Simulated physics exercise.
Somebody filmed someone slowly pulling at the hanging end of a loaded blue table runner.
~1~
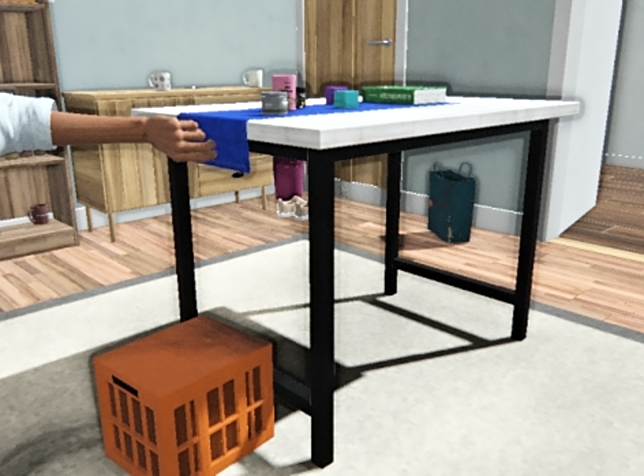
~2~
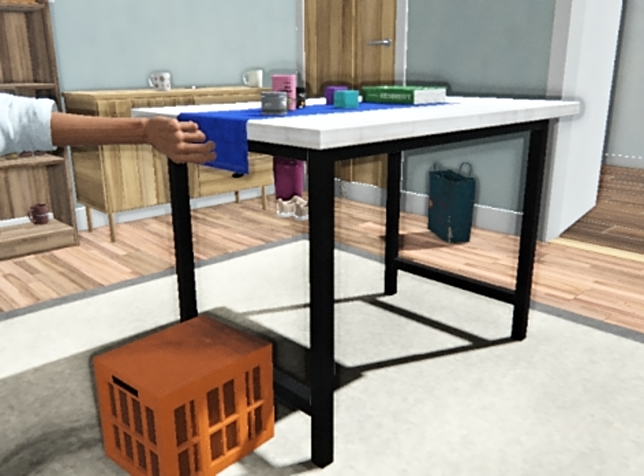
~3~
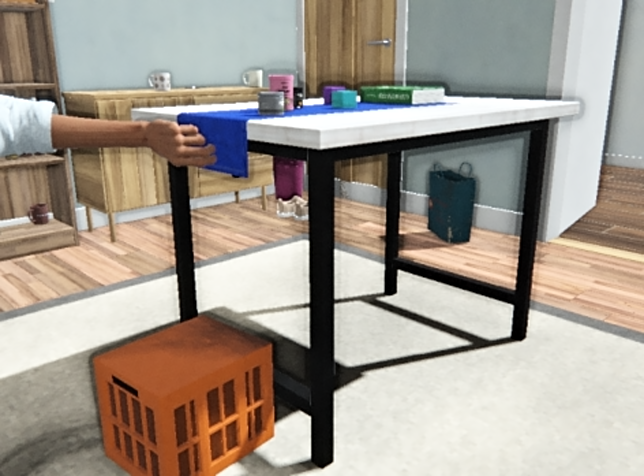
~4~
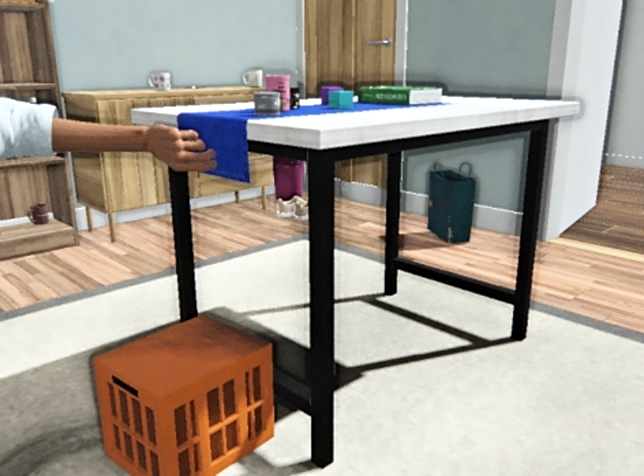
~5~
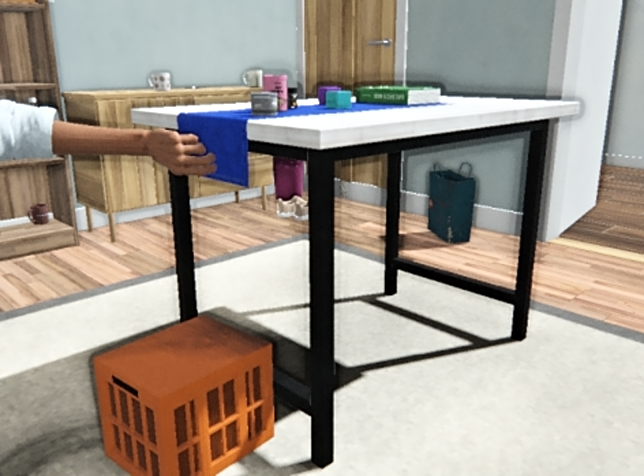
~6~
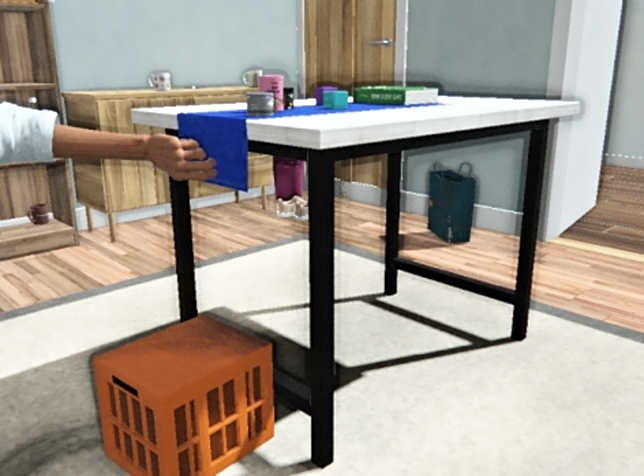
An arm in a pale blue sleeve reaches in from the left of a furnished room, seen from a low, still viewpoint beside a white-topped table with black legs. A blue runner carries a grey pot, a pink can, small turquoise and purple cubes and a green book, with an orange crate below. The hand slowly draws the hanging end downward, and the things shift slightly left.
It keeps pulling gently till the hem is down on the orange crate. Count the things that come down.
The count of fallen things is four.
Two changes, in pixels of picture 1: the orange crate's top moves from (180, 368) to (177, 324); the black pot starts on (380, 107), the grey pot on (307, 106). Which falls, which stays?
The black pot remains up, the grey pot keeps its place on top.
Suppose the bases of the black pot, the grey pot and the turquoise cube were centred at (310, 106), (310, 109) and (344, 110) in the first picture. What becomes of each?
The black pot comes down, the grey pot drops off, the turquoise cube is carried off.
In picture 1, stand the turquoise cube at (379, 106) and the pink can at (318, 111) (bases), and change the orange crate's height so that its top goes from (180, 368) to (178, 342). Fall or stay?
The turquoise cube stays on; the pink can tumbles off.
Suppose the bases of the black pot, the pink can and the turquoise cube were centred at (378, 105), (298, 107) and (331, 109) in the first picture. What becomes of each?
The black pot keeps its place on top; the pink can goes over; the turquoise cube comes down.
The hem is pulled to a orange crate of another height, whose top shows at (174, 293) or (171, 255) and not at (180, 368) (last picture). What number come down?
In that case 2 and 1.
Early on, hem near (214, 245); grey pot gone.
Midway, hem near (215, 299); grey pot, pink can and black pot gone.
Finally, hem on the crate; grey pot, pink can, black pot and turquoise cube gone. It carries off four.
